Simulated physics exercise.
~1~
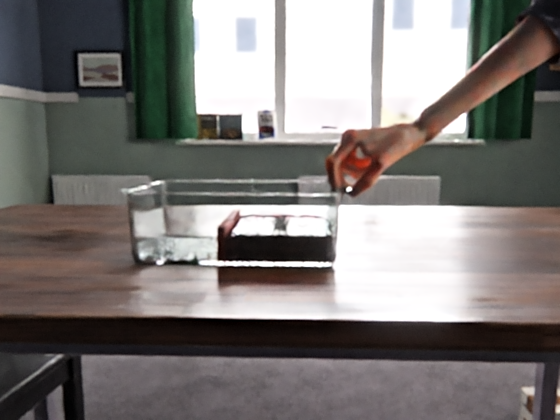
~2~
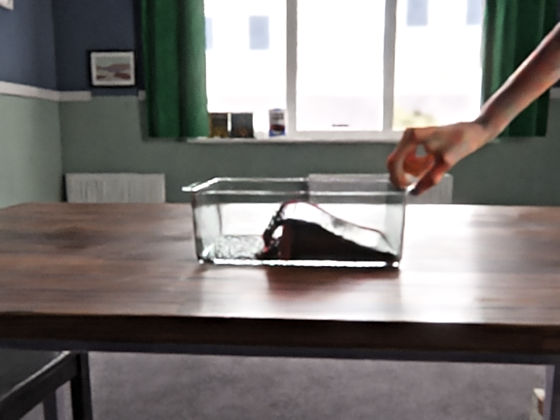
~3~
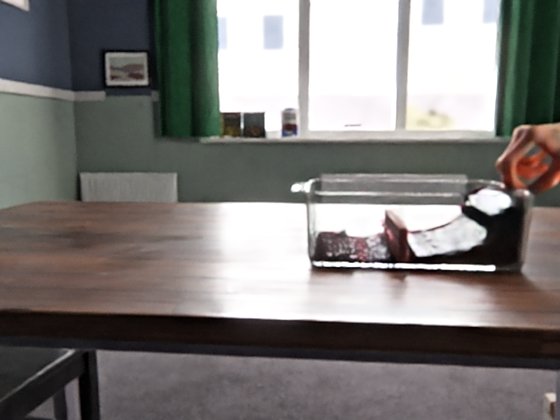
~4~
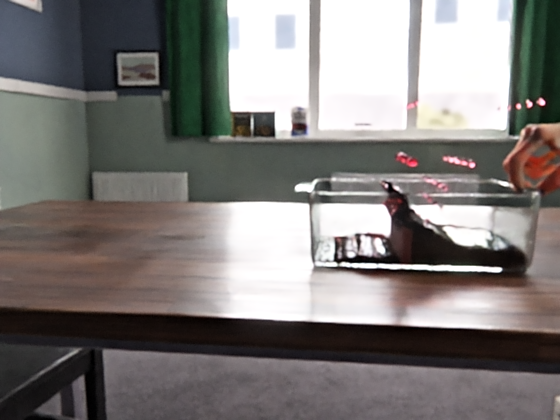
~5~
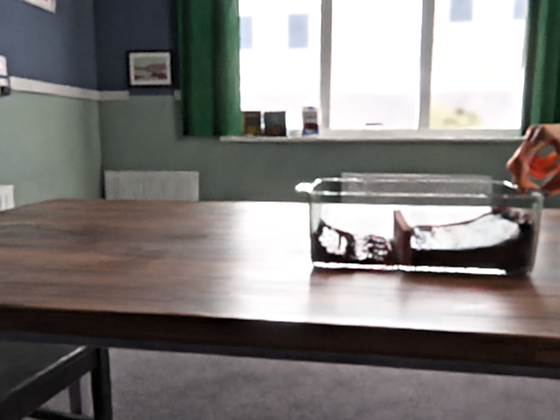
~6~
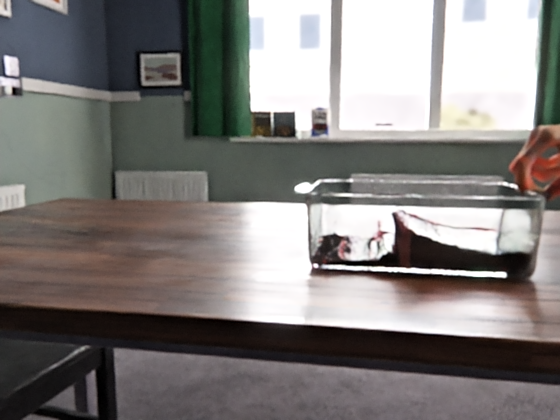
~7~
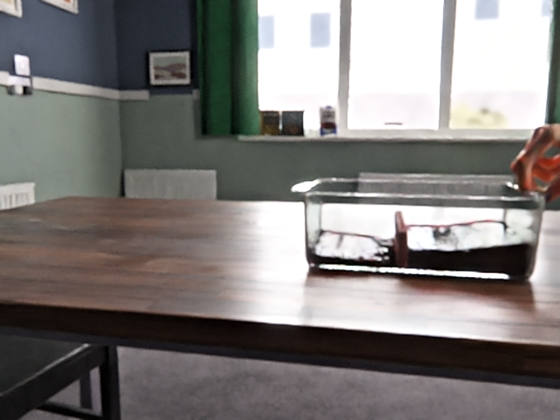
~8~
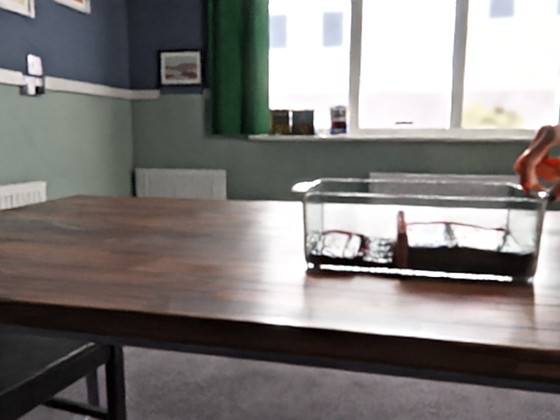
The clip opens on a clear food box with a divider, standing on a wooden table before a bright window with green curtains, dark wine filling only its right side. A hand grips the right end and pulls the box to the right, and the wine tilts and surges. Some spills over the divider into the left side. As the box stops, the wine rears up at the divider and red drops fly above the rim. It sloshes back and forth, then calms, leaving a shallow layer on the left and more wine on the right.
